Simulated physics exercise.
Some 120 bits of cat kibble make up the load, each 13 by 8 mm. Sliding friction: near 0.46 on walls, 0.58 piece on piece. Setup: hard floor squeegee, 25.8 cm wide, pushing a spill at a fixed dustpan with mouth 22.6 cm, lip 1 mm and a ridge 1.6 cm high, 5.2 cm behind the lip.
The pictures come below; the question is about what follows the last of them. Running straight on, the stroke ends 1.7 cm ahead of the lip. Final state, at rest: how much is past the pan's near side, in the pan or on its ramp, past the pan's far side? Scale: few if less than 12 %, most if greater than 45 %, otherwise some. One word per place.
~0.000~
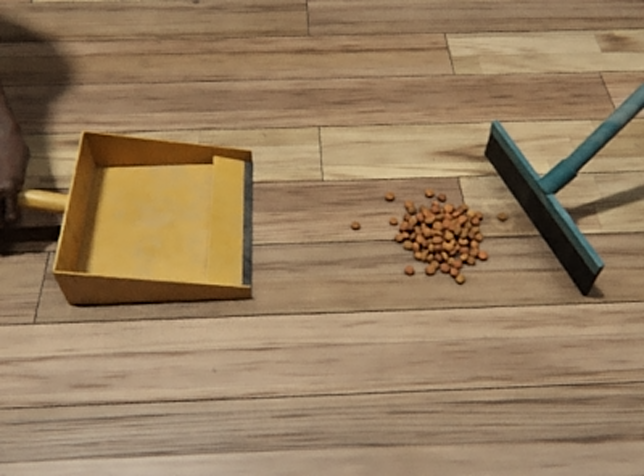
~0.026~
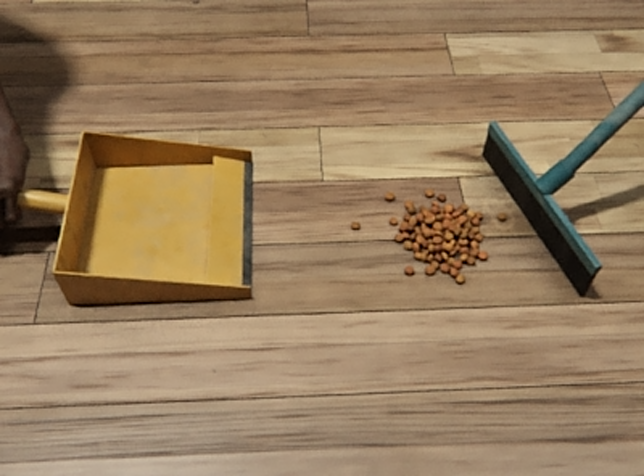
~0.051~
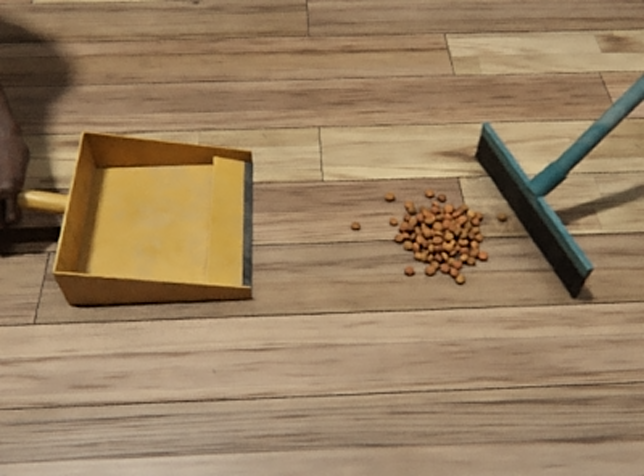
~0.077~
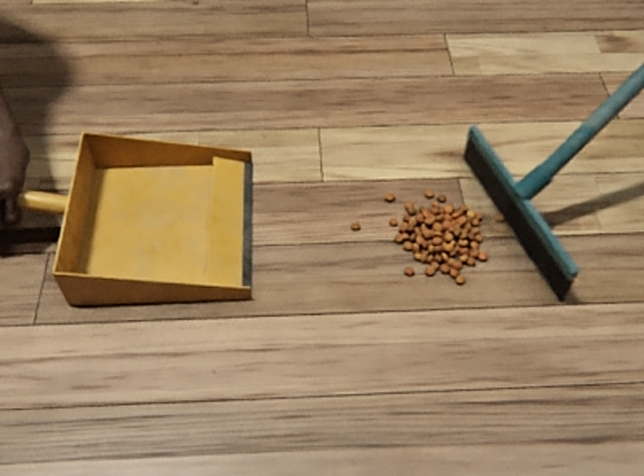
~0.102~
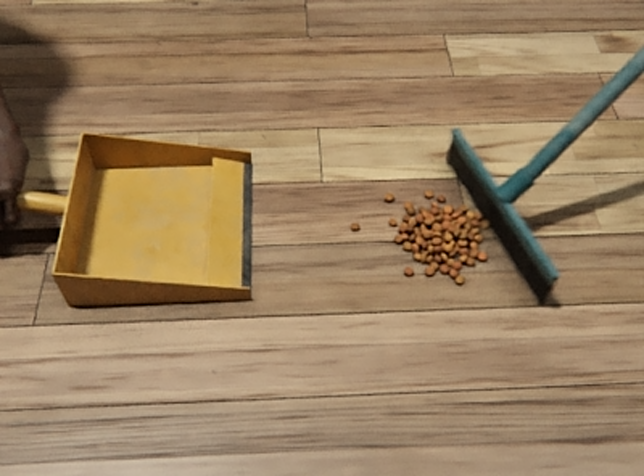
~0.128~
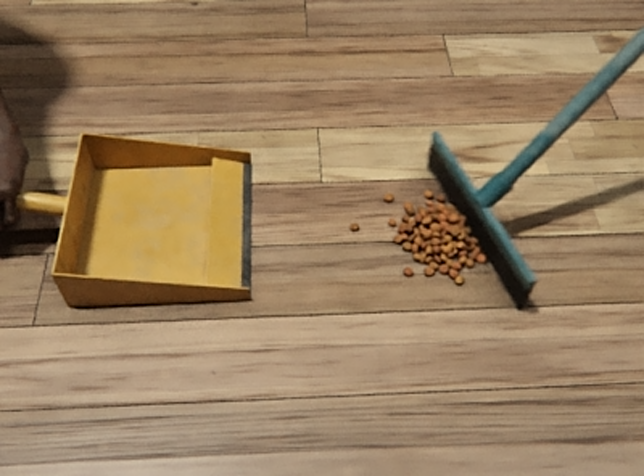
Near side - some; pan - some; far side - few.
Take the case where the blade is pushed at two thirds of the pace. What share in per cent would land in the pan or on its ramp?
I'd put it at close to 15 per cent.
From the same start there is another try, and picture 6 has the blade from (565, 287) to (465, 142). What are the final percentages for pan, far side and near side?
Pan: 10, far side: 0, near side: 65.
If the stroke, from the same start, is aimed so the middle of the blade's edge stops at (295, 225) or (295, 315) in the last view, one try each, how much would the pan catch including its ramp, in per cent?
Around 40 per cent, and around 25 per cent.
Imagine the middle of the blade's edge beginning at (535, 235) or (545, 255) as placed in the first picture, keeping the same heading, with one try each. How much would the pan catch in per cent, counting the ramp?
Some 35 and 40 per cent.
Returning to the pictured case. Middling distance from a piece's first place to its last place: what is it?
I'd say near 26 cm.
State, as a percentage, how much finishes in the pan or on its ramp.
I'd put it near 35 percent.
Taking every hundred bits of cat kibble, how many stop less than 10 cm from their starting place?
0 %.
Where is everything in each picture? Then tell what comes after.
Blade from (597, 269) to (495, 128), moved 0.0 cm, 0 of the pieces shifted so far; middle of the pieces at (441, 234); pan at (153, 229), in the first frame.
Blade from (595, 270) to (492, 129), moved 0.4 cm, 0 of the pieces shifted so far; middle of the pieces at (441, 235), in the second frame.
Blade from (587, 272) to (485, 130), moved 1.4 cm, 0 of the pieces shifted so far; middle of the pieces at (441, 235), in the third frame.
Blade from (572, 275) to (472, 133), moved 3.2 cm, 1 of the pieces shifted so far; middle of the pieces at (441, 235), in the fourth frame.
Blade from (553, 279) to (455, 136), moved 5.7 cm, 1 of the pieces shifted so far; middle of the pieces at (441, 236), in the fifth frame.
Blade from (530, 284) to (435, 140), moved 8.5 cm, 40 of the pieces shifted so far; middle of the pieces at (438, 237); pan at (152, 231). Its pace works out near 1.09 m/s, heading 11 degrees towards the viewer's side, in the sixth frame.
After 0.25 s, middle of the blade 16 cm from the lip; 0 % over the lip, far side 0 %, near side 15 %.
After 0.33 s, middle of the blade 8 cm from the lip; 0 % over the lip, far side 0 %, near side 30 %.
Then, at 0.55 s, middle of the blade 6 cm from the lip; 35 % over the lip, far side 0 %, near side 35 %.
In the end, at 1.2 s, near side 35 %, pan 35 %, far side 0 %, in front of the lip or behind the blade 30 %.
